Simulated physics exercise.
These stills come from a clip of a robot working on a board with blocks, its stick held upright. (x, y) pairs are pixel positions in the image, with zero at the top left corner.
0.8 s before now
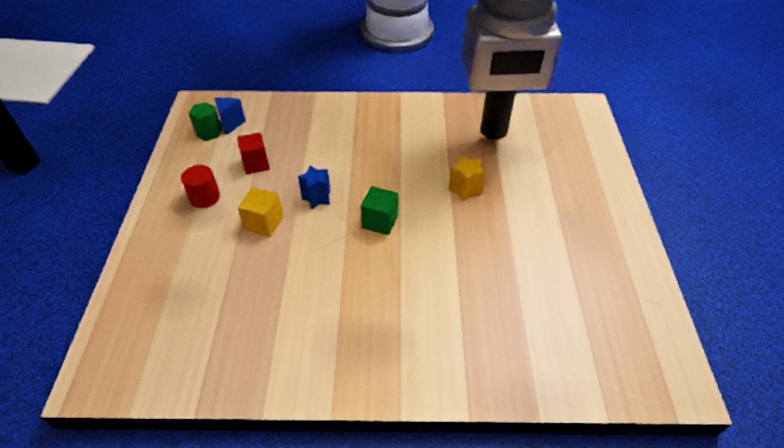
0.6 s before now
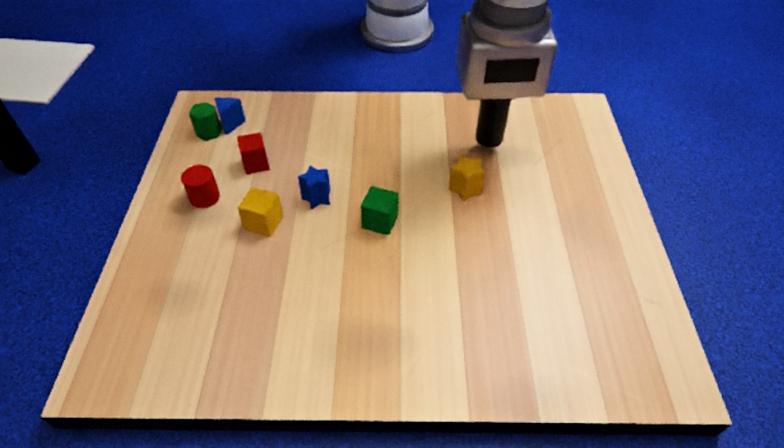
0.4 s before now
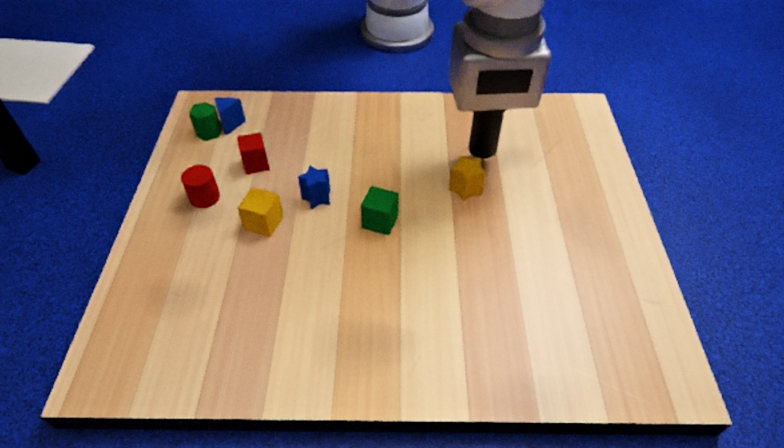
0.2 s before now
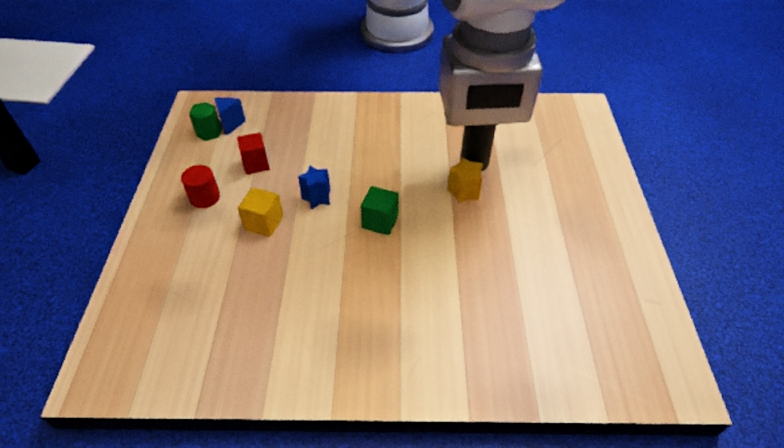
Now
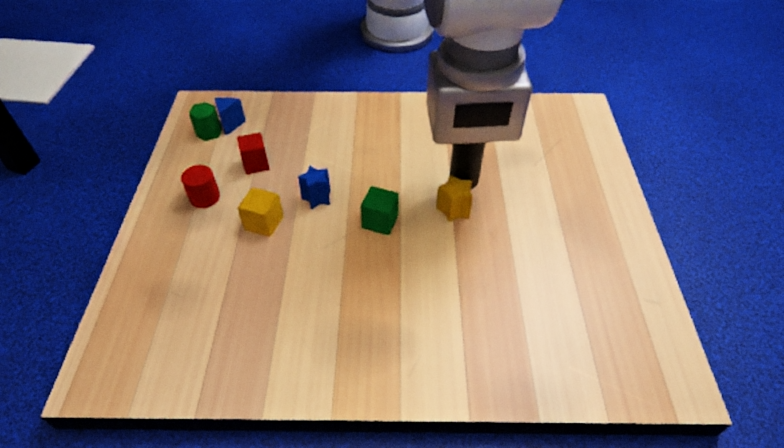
A robot arm with a black stick hangs over the far right part of a striped wooden board on a blue surface, seen from above at a fixed angle. Red, green, blue and yellow blocks sit mostly at upper left, with a green block near the middle and a yellow star to its right. The stick moves toward the viewer and slightly left, meets the star and pushes it a short way.
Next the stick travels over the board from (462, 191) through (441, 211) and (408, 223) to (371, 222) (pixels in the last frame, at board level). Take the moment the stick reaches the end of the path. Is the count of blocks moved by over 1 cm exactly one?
Answer: No.
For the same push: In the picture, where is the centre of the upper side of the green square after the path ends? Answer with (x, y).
It will end up at (338, 201).
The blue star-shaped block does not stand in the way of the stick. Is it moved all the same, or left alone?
That block stands still.
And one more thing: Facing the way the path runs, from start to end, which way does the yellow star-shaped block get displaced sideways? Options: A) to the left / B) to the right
I'll go with A - to the left.
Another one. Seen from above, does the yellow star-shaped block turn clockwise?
Short answer: No.
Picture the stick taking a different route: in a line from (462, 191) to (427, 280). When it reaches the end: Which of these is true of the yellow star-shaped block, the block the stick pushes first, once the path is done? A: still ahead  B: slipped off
The one that fits is A, still ahead.
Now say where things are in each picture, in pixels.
Stick's lower end (494, 131); blue star-shaped block (314, 175); green square (380, 199); yellow star-shaped block (469, 166), in the first picture.
Stick (489, 139); blocks still, in the second picture.
Stick (483, 149); blocks still, in the third picture.
Stick (474, 163); yellow star-shaped block (468, 169), in the fourth picture.
Stick (464, 180); blue star-shaped block (314, 175); green square (380, 199); yellow star-shaped block (457, 187), in the fifth picture.
What follows on the original path. One third of the way, stick (442, 201); yellow star-shaped block (437, 210).
Two thirds of the way, stick (408, 212); green square (376, 199); yellow star-shaped block (424, 222), turned 40° anticlockwise.
At the end, stick (371, 211); blue star-shaped block still; green square (338, 201), turned 20° anticlockwise; yellow star-shaped block (424, 222), turned 40° anticlockwise.
